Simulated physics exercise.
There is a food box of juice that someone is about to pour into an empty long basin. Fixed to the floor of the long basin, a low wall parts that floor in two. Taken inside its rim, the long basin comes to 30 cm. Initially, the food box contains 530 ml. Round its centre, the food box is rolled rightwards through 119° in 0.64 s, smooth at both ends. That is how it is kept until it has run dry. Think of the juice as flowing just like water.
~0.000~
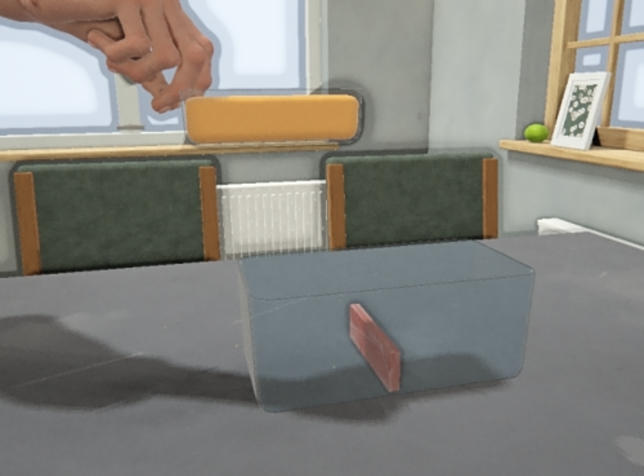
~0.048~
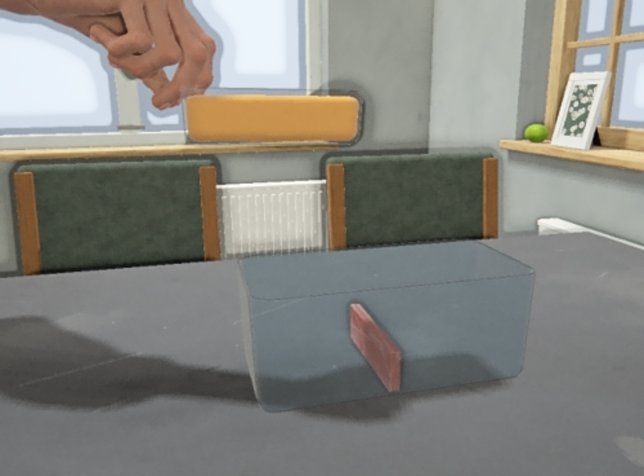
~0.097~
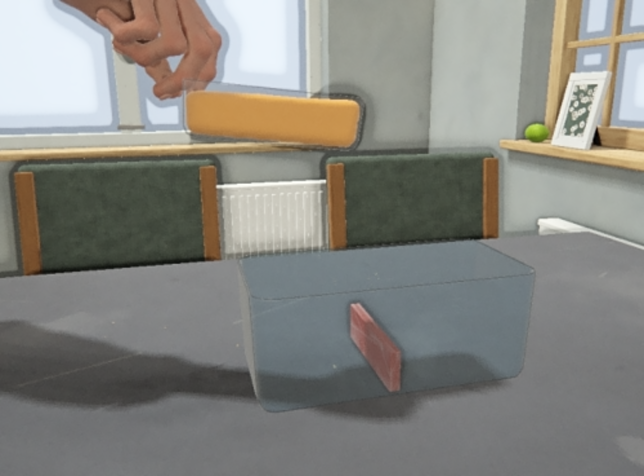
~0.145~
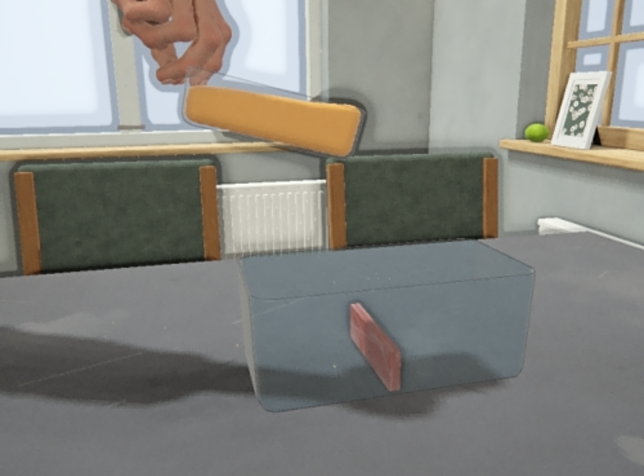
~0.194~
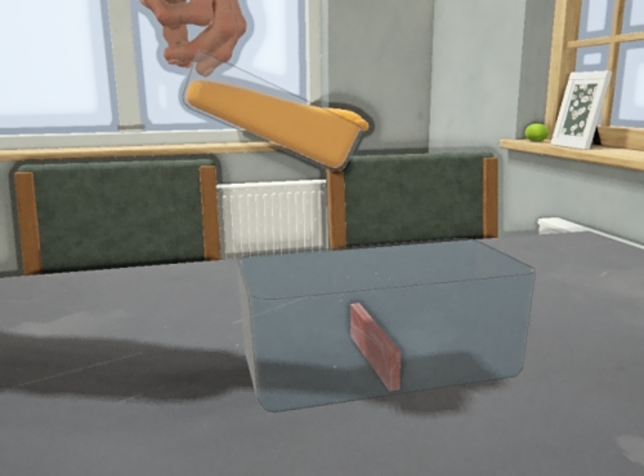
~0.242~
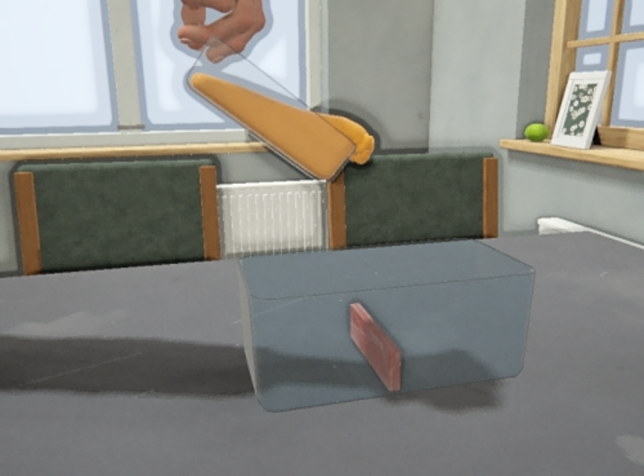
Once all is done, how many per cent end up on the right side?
Roughly 78 percent ends up on the right side.
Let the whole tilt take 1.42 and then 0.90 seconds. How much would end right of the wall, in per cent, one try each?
Around 75 per cent first, around 80 per cent next.
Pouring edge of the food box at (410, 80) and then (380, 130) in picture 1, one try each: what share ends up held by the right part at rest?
I'd say 75 percent on the first go, 80 percent on the next.
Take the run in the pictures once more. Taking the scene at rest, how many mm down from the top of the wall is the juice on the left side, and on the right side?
About 40 mm on the left, about 26 mm on the right.
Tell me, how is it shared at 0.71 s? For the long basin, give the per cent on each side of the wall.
I'd say some 14 in a hundred on the left and 76 on the right.
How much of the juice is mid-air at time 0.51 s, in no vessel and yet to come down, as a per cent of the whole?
Near 22 per cent at that time.
Then, 0.51 s in, the tilt is 107° and 6 per cent is still to pour, 3 is left of the wall and 69 right of it.
Then, 0.71 s in, the tilt is 119° and 0 per cent is still to pour, 14 is left of the wall and 77 right of it.
Then, 0.92 s in, the tilt is 119° and 0 per cent is still to pour, 18 is left of the wall and 78 right of it.
Then, 1.14 s in, the tilt is 119° and 0 per cent is still to pour, 19 is left of the wall and 77 right of it.
Finally, 19 per cent lies left of the wall, 78 right of it and 4 outside.
